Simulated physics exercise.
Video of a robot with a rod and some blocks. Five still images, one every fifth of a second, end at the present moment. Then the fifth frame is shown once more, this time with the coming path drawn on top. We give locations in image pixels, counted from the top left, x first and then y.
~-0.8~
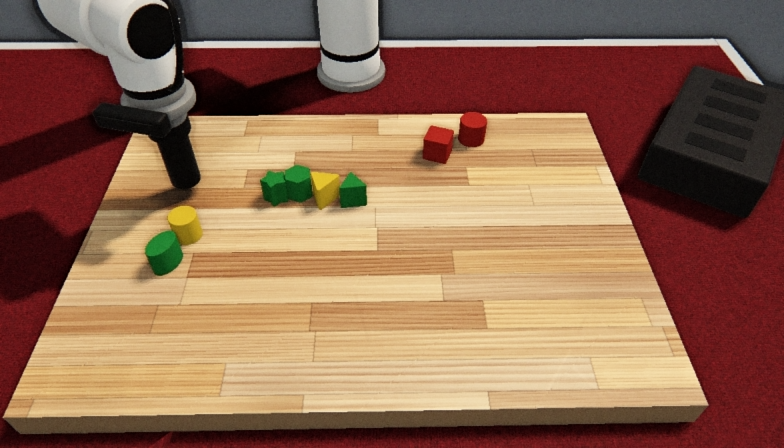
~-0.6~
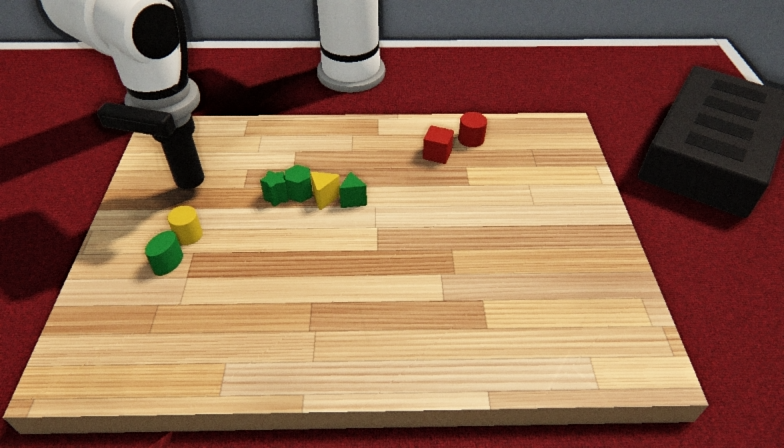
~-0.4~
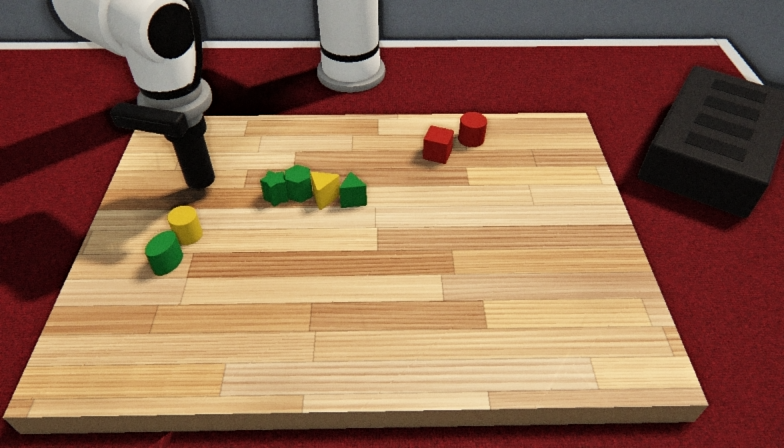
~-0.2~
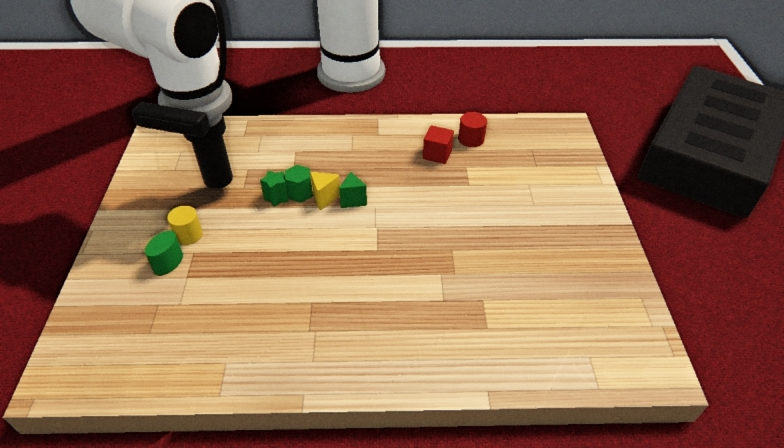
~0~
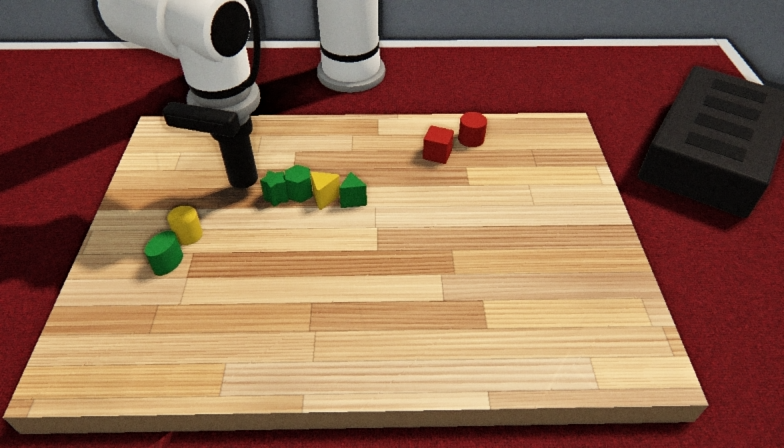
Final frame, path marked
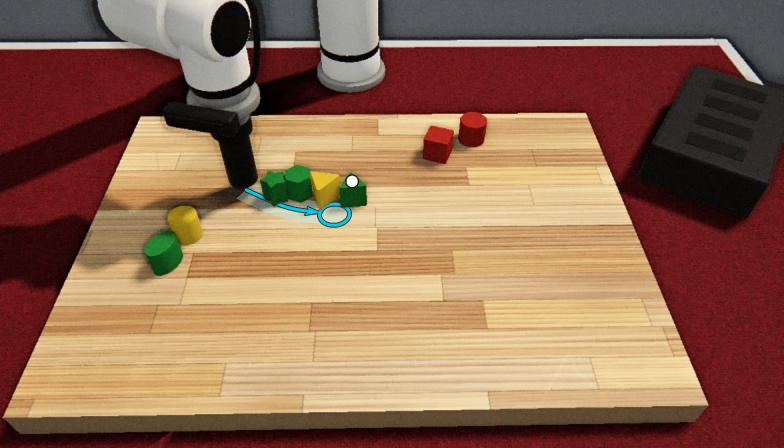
On a wooden board over a red surface, a robot arm's black rod slid a short way right, nearing a row of green and yellow blocks, while all the blocks stayed still.
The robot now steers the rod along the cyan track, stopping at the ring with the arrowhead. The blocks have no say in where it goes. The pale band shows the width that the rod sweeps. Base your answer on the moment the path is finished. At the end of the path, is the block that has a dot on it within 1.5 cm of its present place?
My answer is yes.
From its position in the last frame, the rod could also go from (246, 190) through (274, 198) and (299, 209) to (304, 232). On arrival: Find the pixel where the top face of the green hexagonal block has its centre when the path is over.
The centre of its top face lies at (314, 171).
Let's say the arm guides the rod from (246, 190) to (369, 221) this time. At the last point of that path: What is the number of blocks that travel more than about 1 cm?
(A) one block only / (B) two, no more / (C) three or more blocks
The answer is C.
The drawn path runs from (246, 190) over (286, 207) to (335, 214); the dot is on the green triangle.
The first path, step by step. One third of the way, rod at (270, 192); green star block at (291, 187); green hexagonal block at (310, 173), turned 35° anticlockwise; yellow triangle at (331, 176), turned 35° clockwise.
Two thirds of the way, rod at (300, 200); green star block at (323, 195); green hexagonal block at (312, 172), turned 45° anticlockwise; yellow triangle at (334, 176), turned 30° clockwise; green triangle at (356, 182).
At the end, rod at (334, 205); green star block at (357, 200); green hexagonal block at (313, 172), turned 55° anticlockwise; yellow triangle at (341, 173), turned 15° clockwise; green triangle at (358, 182), turned 15° clockwise.
